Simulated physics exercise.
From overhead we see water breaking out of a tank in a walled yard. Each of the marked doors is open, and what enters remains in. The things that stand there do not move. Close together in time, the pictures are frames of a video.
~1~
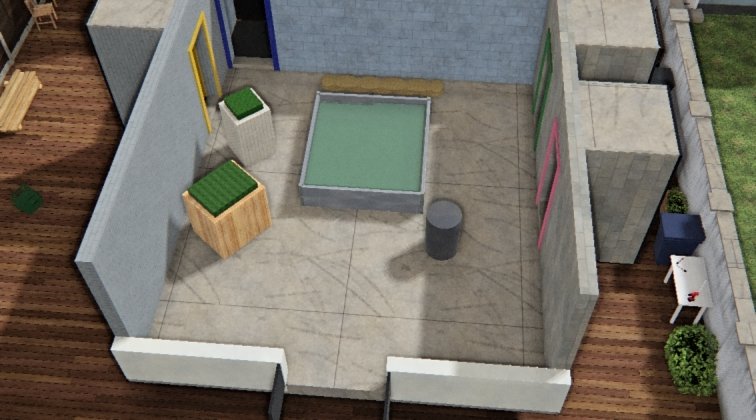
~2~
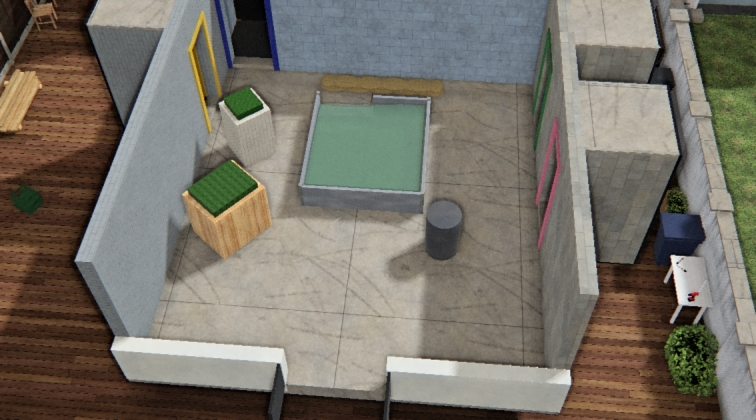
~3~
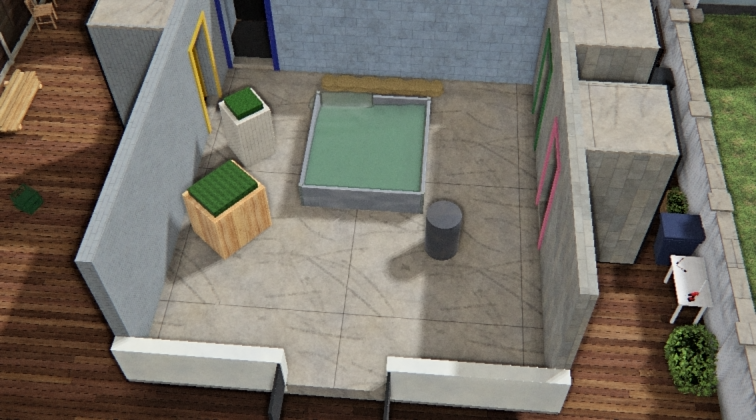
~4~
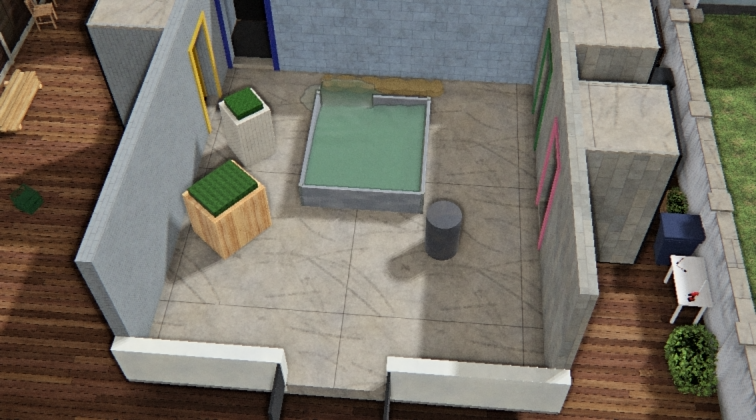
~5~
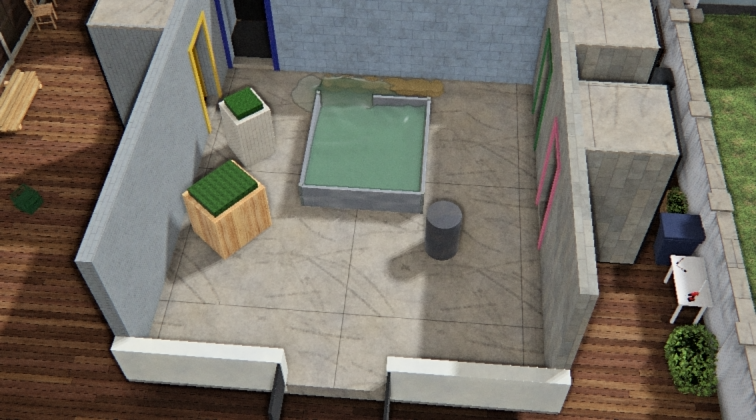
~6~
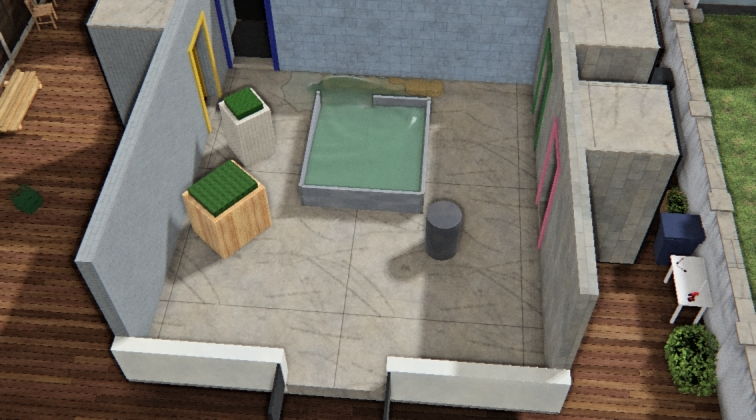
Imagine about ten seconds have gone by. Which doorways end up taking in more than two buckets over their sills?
Outcome: The green door overshoots the mark there; the yellow door overshoots the mark there; the blue door overshoots the mark there; the pink door doesn't overshoot the mark there.
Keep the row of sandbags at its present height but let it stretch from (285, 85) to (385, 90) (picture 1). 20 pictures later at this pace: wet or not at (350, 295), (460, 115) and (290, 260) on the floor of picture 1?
Going point by point, they'd be unwetted, wetted and unwetted.
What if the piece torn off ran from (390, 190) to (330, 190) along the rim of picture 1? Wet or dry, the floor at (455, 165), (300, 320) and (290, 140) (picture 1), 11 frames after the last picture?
Spot one ends up untouched by the spill, spot two deluged, spot three untouched by the spill.
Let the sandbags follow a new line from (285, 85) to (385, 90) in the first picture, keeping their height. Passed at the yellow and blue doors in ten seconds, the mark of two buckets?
Reading: Yellow overshoots it; blue doesn't reach it.
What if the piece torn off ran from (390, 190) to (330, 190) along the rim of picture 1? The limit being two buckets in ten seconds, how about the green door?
Here's my take: The green door comes in lower.
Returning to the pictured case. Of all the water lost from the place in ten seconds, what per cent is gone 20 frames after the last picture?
My estimate is roughly 25 percent.
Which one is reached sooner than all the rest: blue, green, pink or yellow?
The door marked blue.
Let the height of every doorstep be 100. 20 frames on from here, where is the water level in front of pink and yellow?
I'd say around 0 and 190 in a hundred.
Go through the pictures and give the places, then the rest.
The first frame shows still water in the tank at (368, 144).
In the second frame, water pours out on the tank's far side and has run to a hidden place.
In the third frame, the front is at (315, 99), out from the gap on the tank's far side.
In the fourth frame, water pours out on the tank's far side and has run to (311, 90).
In the fifth frame, water pours out on the tank's far side and has run to (311, 79).
In the sixth frame, the front is at (298, 72), out from the gap on the tank's far side.
A moment on, water covers 15 % of the floor; the green door not reached, the yellow door not reached, the blue door wet at the sill, nothing in, the pink door not reached.
Next, water covers 20 % of the floor; the green door wet at the sill, nothing in, the yellow door under two buckets in, the blue door under two buckets in, the pink door not reached.
Then, water covers 30 % of the floor; the green door over two buckets in, the yellow door over two buckets in, the blue door over two buckets in, the pink door not reached.
Later, water covers 50 % of the floor; the green door far over two buckets in, the yellow door over two buckets in, the blue door over two buckets in, the pink door wet at the sill, nothing in.
In the end, water covers 75 % of the floor; the green door far over two buckets in, the yellow door far over two buckets in, the blue door over two buckets in, the pink door wet at the sill, nothing in.
